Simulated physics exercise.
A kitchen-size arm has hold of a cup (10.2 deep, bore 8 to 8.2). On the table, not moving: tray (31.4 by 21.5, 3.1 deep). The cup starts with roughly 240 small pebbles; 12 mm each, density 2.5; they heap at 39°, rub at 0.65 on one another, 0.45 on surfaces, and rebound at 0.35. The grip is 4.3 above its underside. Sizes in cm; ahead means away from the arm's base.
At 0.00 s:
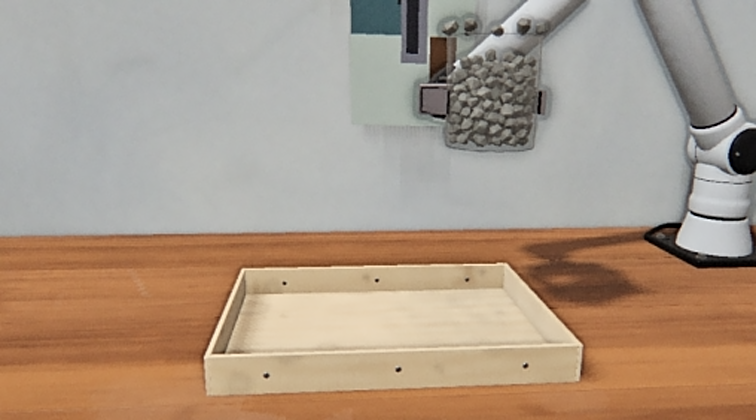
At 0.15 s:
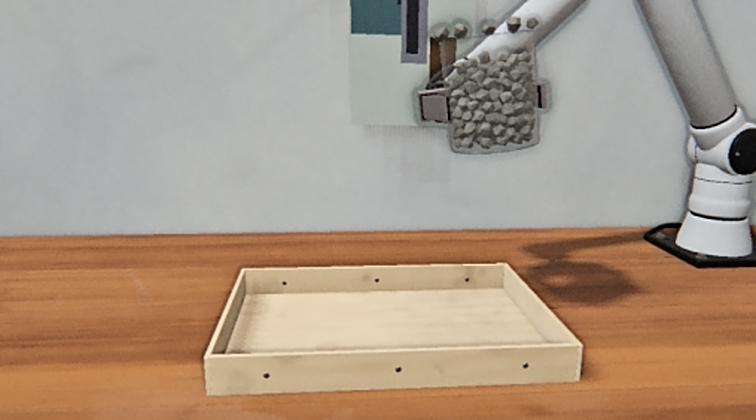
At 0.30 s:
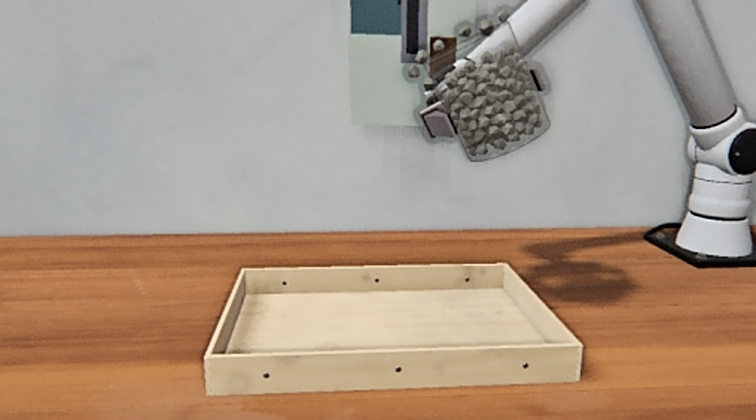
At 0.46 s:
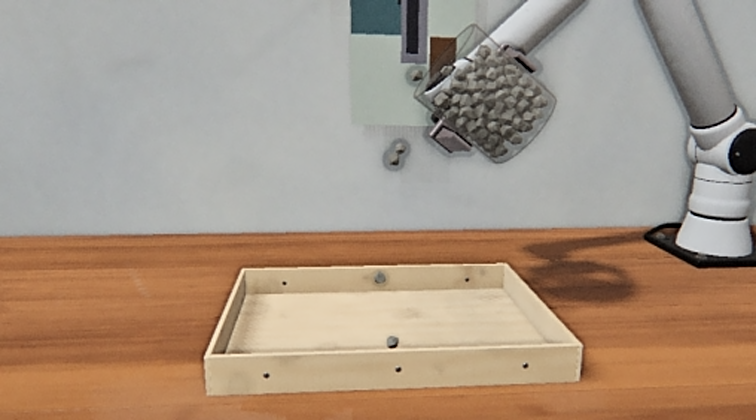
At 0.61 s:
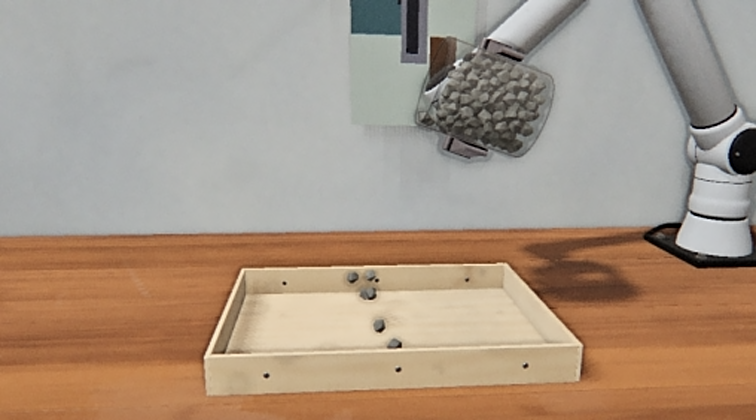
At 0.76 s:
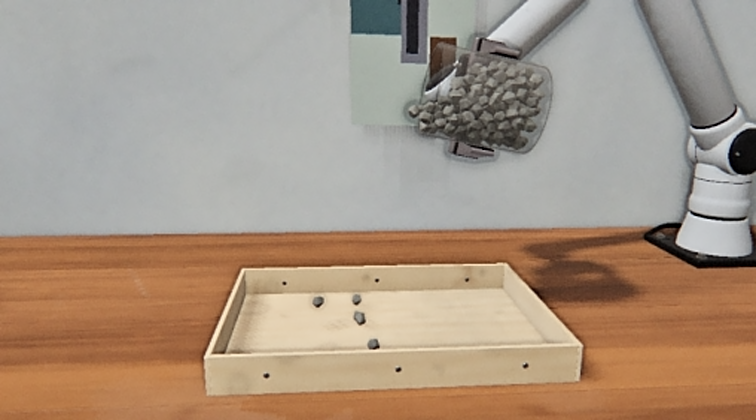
A robot arm tipped a clear cup packed with gray pebbles over to the left, well onto its side, and a few pebbles dropped into the shallow wooden tray on the table and shifted about.
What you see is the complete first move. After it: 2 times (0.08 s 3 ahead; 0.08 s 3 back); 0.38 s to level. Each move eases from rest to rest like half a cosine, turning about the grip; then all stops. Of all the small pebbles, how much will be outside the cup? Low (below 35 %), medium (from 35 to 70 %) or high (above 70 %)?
Outside the cup the share is medium, from 35 to 70 %.
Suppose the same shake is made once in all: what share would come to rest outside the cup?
It would be near 35 per cent.
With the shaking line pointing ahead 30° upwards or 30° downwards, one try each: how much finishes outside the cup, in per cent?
Some 65 and 25 per cent.
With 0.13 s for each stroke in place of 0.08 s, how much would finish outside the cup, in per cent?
It would be near 25 per cent.
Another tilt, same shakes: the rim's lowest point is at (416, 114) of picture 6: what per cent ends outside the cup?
Some 25 per cent.
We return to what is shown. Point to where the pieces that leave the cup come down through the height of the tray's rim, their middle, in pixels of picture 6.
Around (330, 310).
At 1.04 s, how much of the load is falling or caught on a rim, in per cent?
About 17 per cent.
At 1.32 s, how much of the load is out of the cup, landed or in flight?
Some 45 per cent.
After 1.04 s, tilted 79° forward, highest piece 25 above the table; 171 in the cup, 27 in the tray, 41 in flight or on a rim.
After 1.32 s, tilted 24° forward, highest piece 28 above the table; 127 in the cup, 108 in the tray, 1 on the table or floor, 3 in flight or on a rim.
After 1.66 s, level, highest piece 26 above the table; 127 in the cup, 111 in the tray, 1 on the table or floor.
After 2.71 s, level, highest piece 26 above the table; 127 in the cup, 111 in the tray, 1 on the table or floor.
At rest, 127 in the cup, 111 in the tray, 1 on the table or floor. That is 47 % outside the cup.
